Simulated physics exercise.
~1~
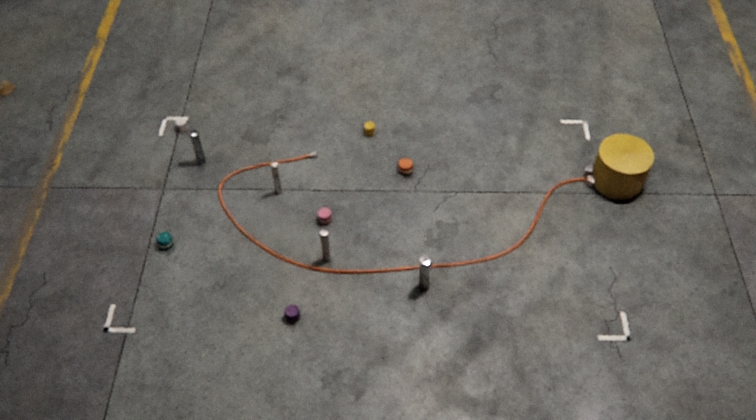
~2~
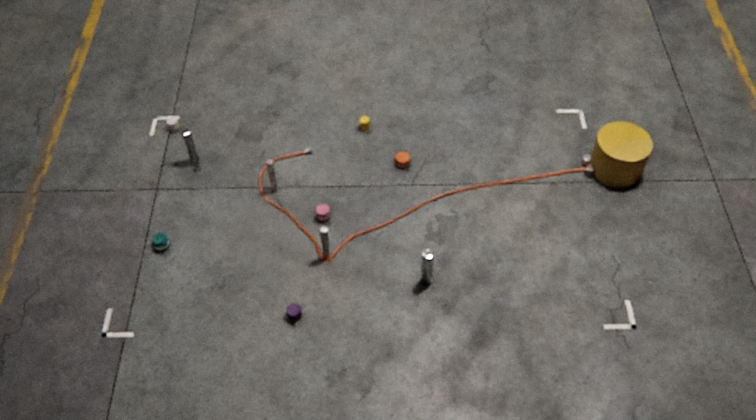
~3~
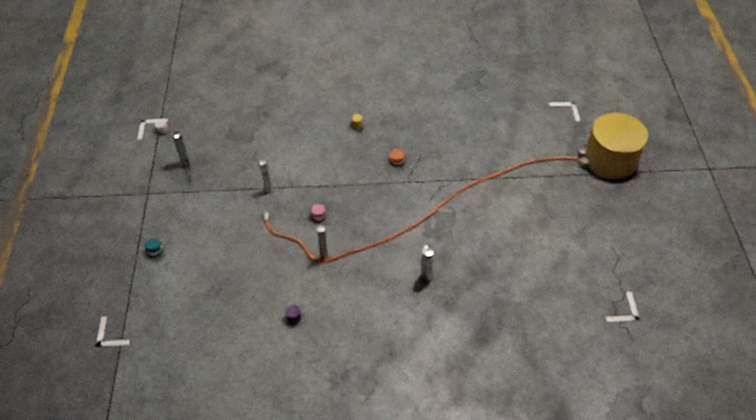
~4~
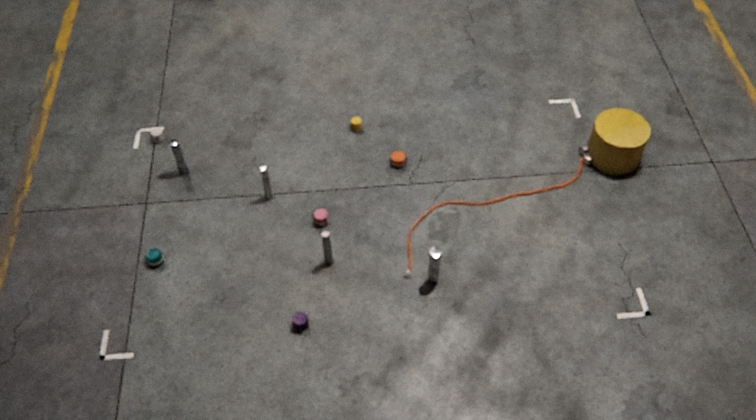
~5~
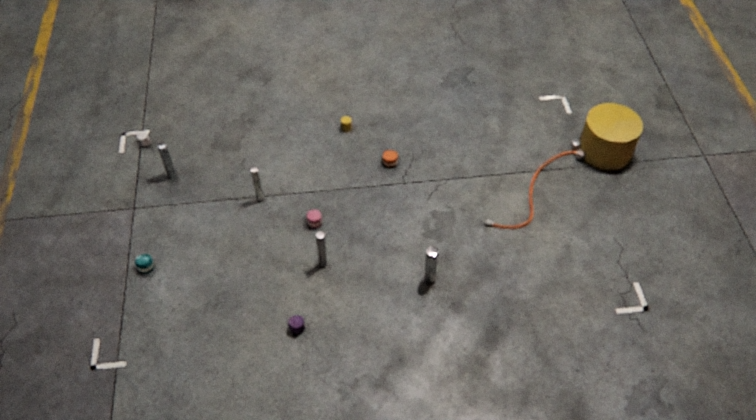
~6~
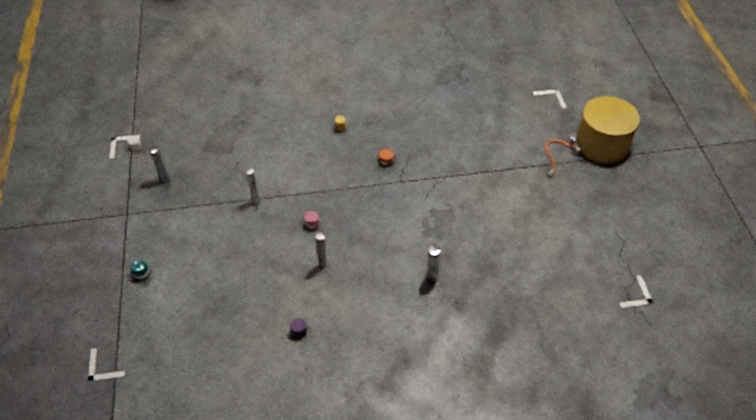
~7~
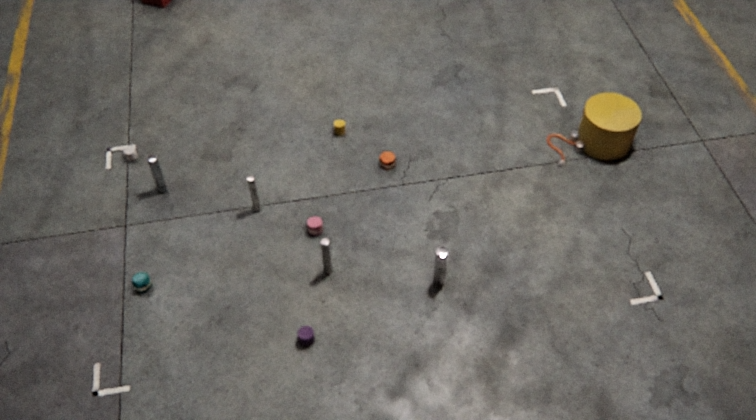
An orange lead slides past metal posts toward a yellow reel, leaving a short end out.
